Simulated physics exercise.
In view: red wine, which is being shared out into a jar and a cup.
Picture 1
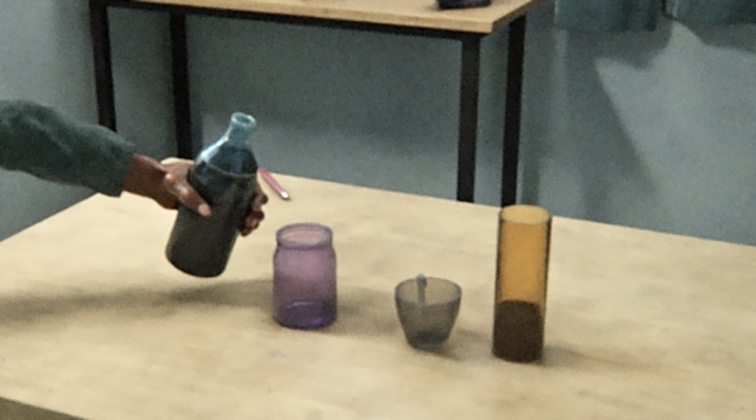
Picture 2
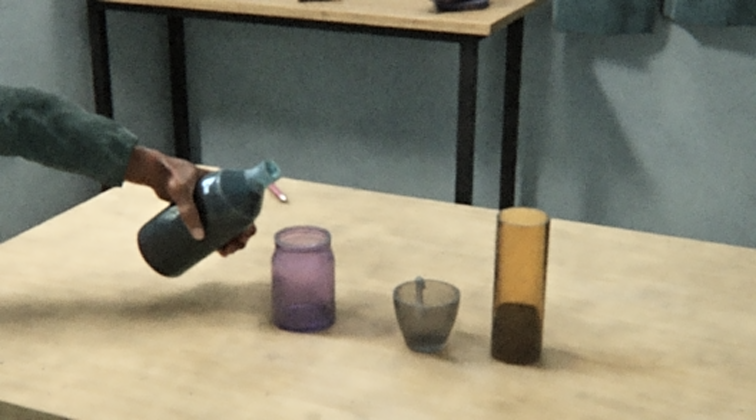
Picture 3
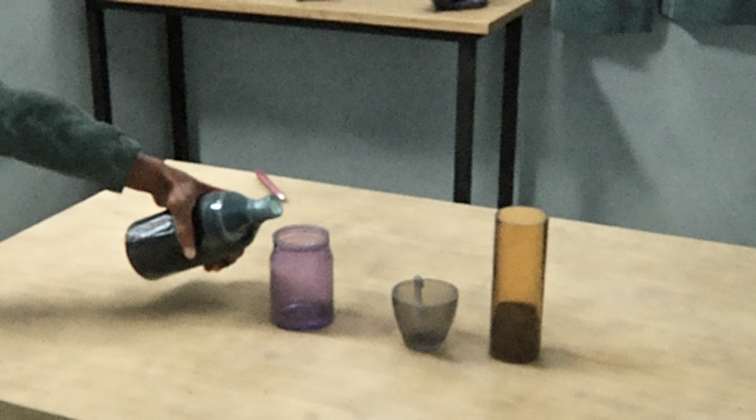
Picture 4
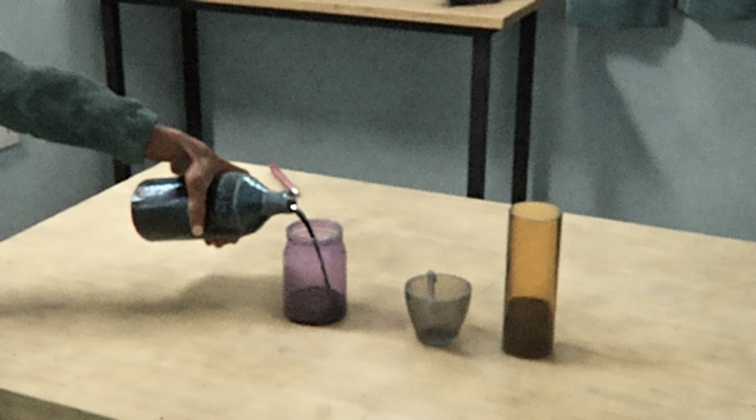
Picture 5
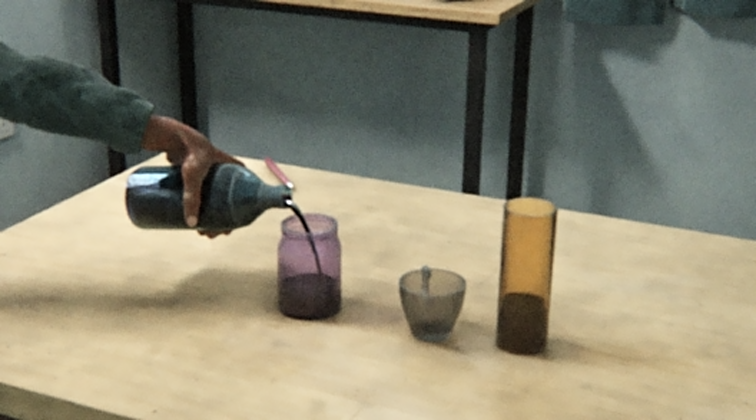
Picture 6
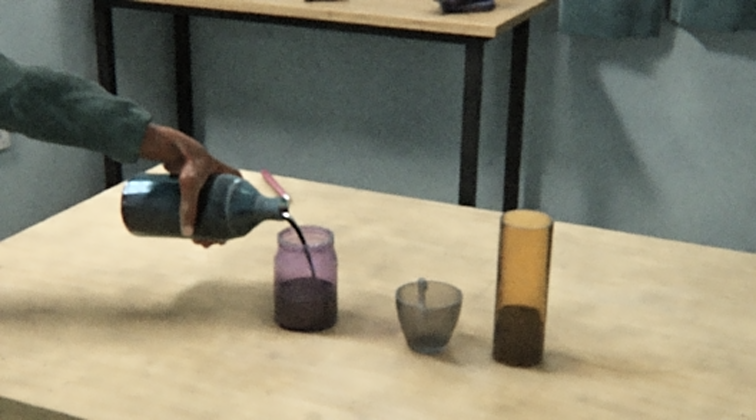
The footage shows a hand lifting and tilting a dark bottle toward a purple jar on a wooden table, then pouring dark liquid into it as the level rises, while a small cup and an amber glass stand to the right.
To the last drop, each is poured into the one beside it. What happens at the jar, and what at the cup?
At the end, I expect the jar will spill, I expect the cup will keep it all in.
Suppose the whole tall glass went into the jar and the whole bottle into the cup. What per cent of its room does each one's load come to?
Estimate: 30 in a hundred, then 370 in a hundred.
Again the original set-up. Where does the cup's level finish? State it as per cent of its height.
About 65%.
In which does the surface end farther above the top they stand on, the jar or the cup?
That would be in the jar.
Shortly, the jar is nearly full.
Then, the jar is full to the brim, some went over its rim.
At the finish, the jar is full to the brim, some went over its rim; the cup is about two thirds full.
